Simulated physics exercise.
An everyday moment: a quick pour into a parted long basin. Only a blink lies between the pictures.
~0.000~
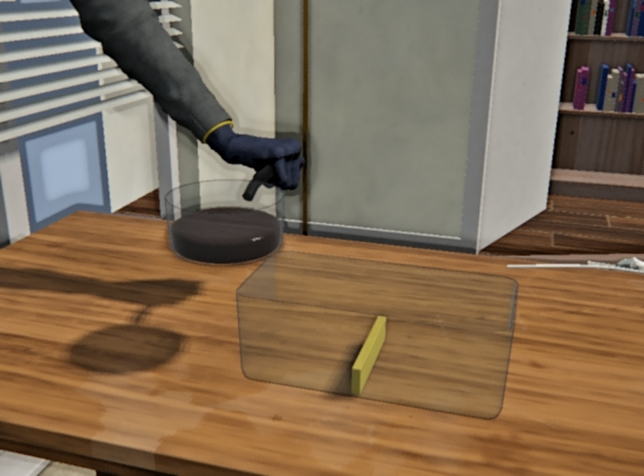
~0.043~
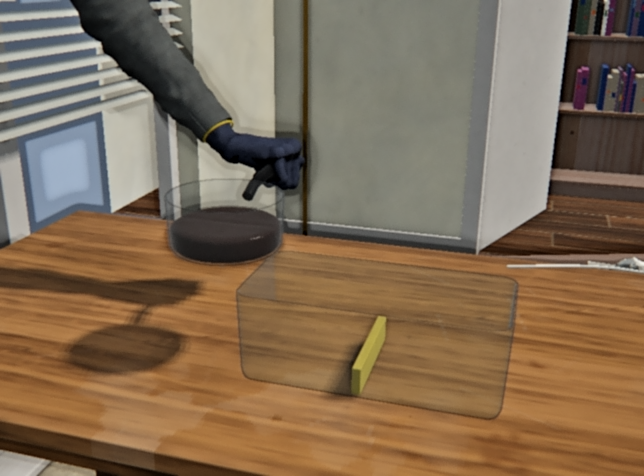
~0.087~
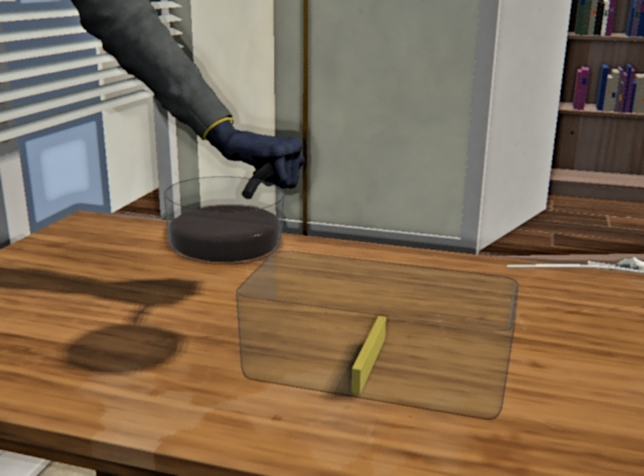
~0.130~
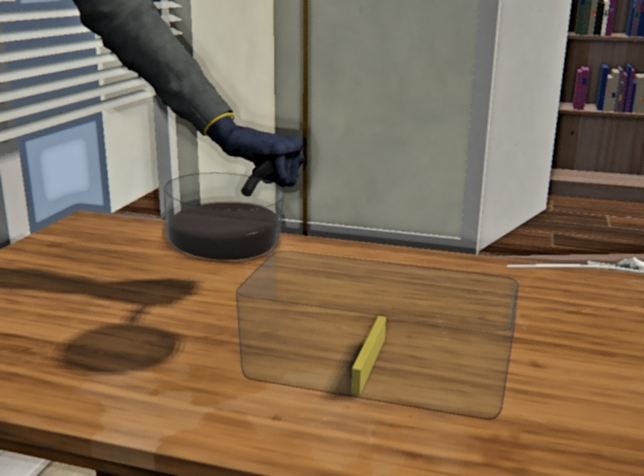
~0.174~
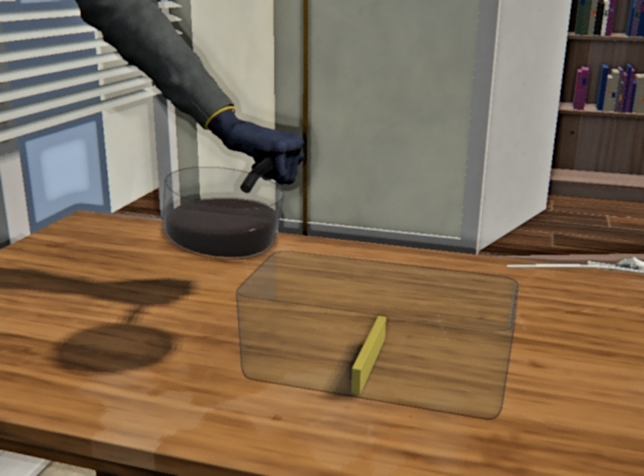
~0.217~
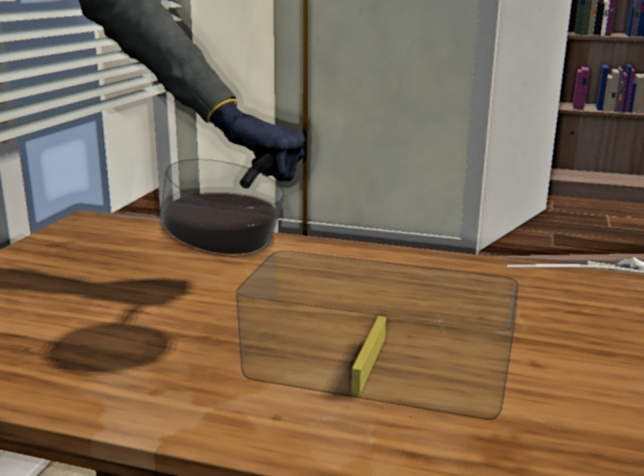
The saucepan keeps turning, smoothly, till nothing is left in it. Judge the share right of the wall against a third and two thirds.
It comes to under a third.
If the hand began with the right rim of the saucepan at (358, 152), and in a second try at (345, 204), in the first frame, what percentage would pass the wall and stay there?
About 85 and 90 per cent.
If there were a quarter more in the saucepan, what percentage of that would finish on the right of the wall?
Roughly 25 in a hundred.
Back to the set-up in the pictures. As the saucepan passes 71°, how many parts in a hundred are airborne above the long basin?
It comes to 30 per cent or so.
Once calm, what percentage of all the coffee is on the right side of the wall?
Some 10 per cent.
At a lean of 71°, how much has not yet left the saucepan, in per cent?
Close to 70 per cent.
A moment on, the saucepan is tipped part way and 72 per cent is still to pour, 0 is left of the wall and 0 right of it.
Next, the saucepan is tipped on its side and 16 per cent is still to pour, 54 is left of the wall and 8 right of it.
Then the saucepan is tipped right over and 1 per cent is still to pour, 82 is left of the wall and 10 right of it.
Later the saucepan is tipped right over and 0 per cent is still to pour, 85 is left of the wall and 12 right of it.
At rest 86 per cent lies left of the wall, 12 right of it and 2 outside.
